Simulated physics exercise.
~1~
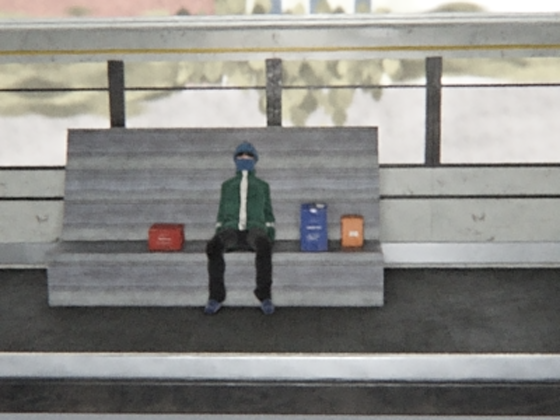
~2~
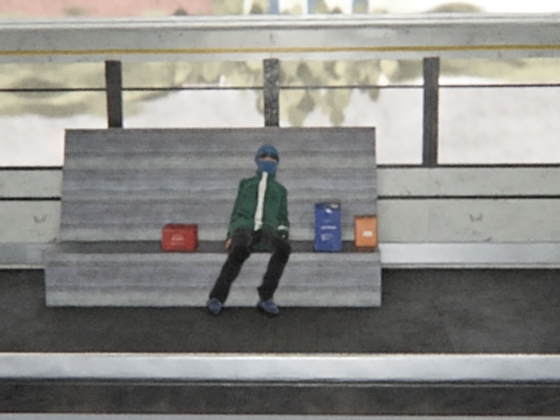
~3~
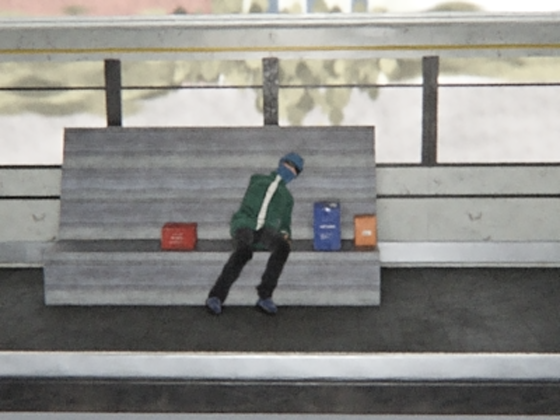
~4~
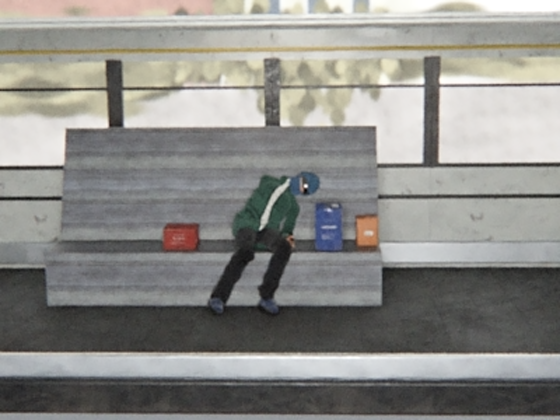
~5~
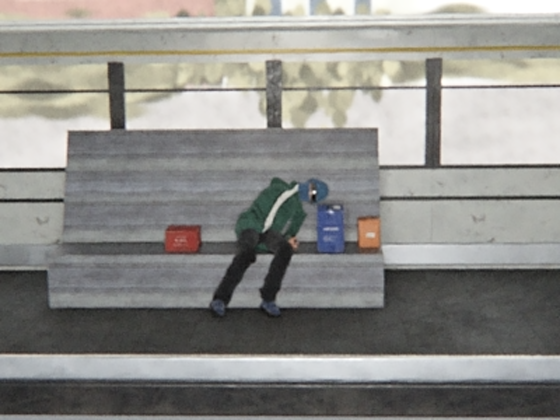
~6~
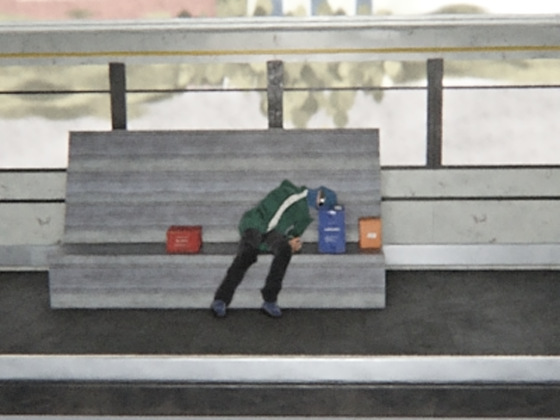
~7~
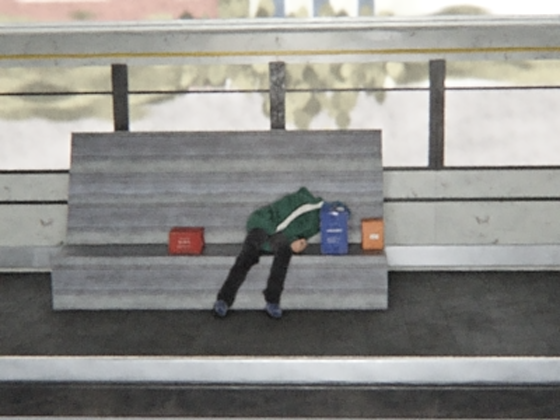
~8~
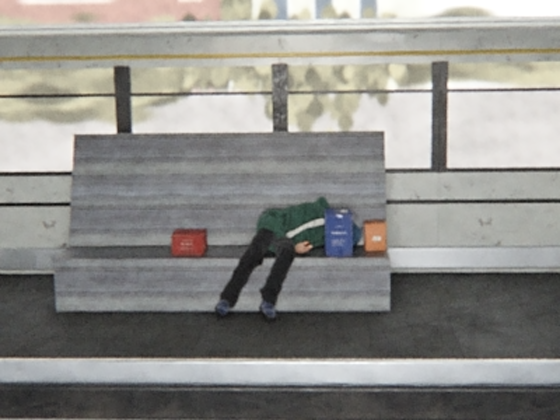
A masked figure in green slides right with the bags on a grey bench, then slumps over sideways behind the blue pack.
